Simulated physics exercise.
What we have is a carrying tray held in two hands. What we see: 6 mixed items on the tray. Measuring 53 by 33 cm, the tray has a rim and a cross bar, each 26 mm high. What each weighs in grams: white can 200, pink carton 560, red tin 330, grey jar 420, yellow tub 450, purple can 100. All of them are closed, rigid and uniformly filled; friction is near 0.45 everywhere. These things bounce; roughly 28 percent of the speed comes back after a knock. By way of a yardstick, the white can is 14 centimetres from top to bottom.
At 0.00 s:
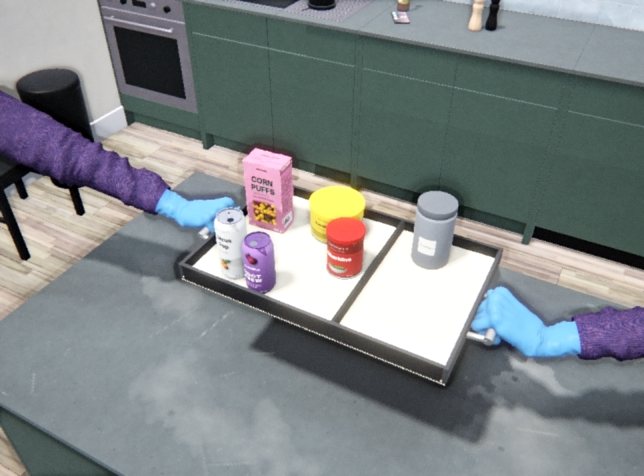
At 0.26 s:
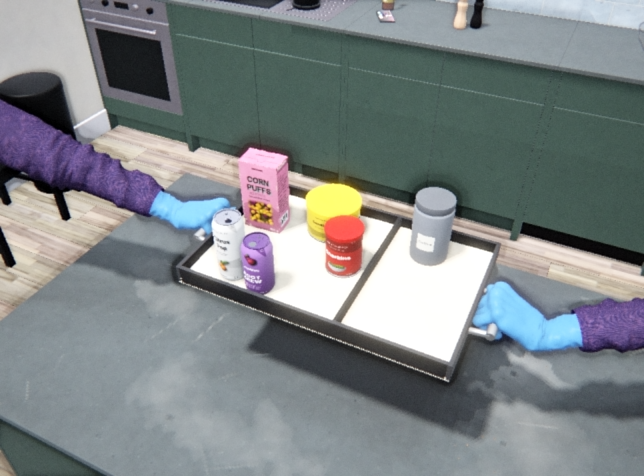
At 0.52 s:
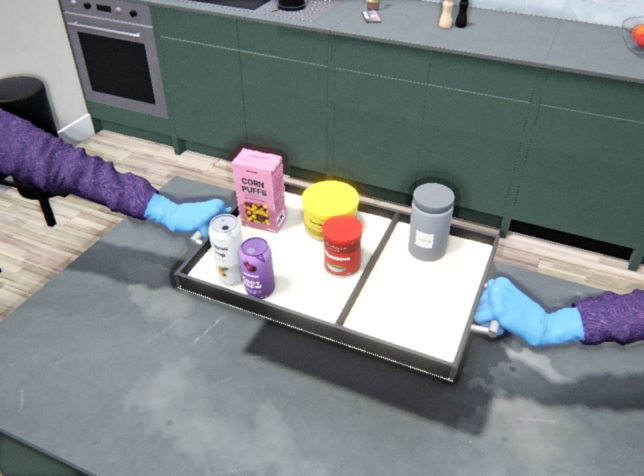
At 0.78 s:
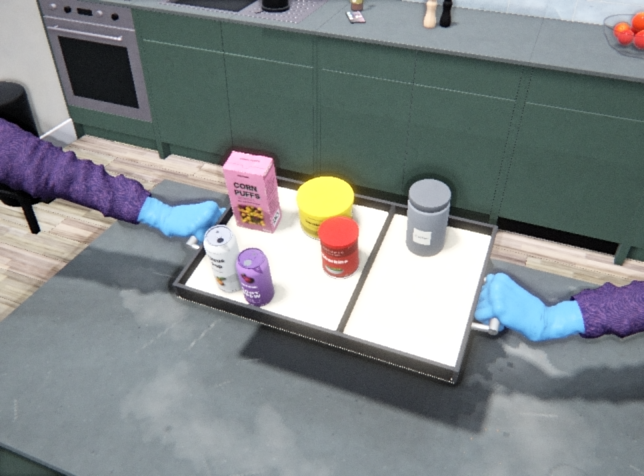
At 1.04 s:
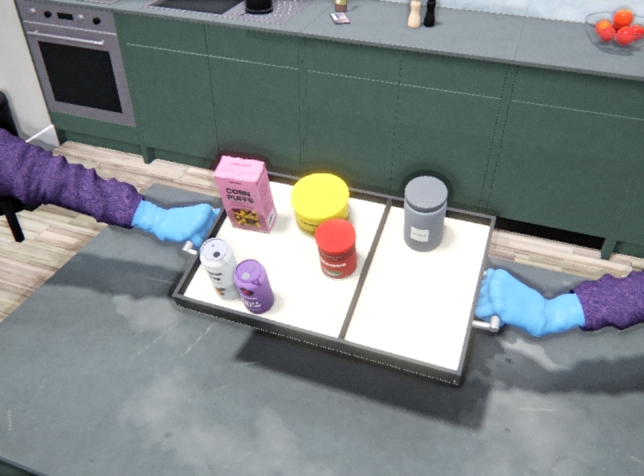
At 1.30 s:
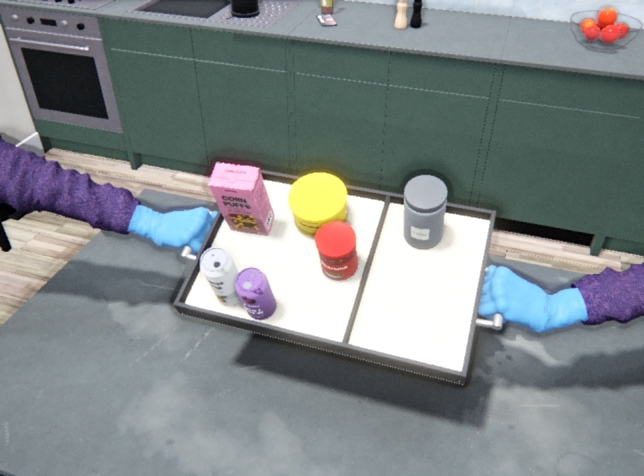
In a kitchen with green cabinets, two blue-gloved hands hold a level, divided tray above a grey counter, carrying a pink carton, two cans, a yellow tub, a red tin and a grey jar. The hands then steadily tilt the tray's near edge down, while the items stay standing in nearly the same spots.
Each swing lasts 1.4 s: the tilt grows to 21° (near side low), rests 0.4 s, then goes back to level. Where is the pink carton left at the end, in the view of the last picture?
It is left at about (225, 260) in that view.
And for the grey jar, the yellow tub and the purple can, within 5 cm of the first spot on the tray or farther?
Note: Grey jar is left in place. Yellow tub is left in place. Purple can is left in place.
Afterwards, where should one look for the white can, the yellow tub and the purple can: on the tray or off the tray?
Afterwards, the white can leaves its support, the yellow tub stays on its support, and the purple can stays on its support.
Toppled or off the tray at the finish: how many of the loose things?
That makes 2.
By 1.80 s, tilt 21°, near edge down; white can now off the tray; pink carton rocked 67° off its seat near (226, 265).
By 2.10 s, tilt 20°, near edge down; pink carton on its side near (226, 278).
When it is over (3.8 s), off the tray, white can; lying over on the tray, pink carton; the other 4 within 5 cm of the start. End places, in pixels of the last picture, pink carton near (225, 260).
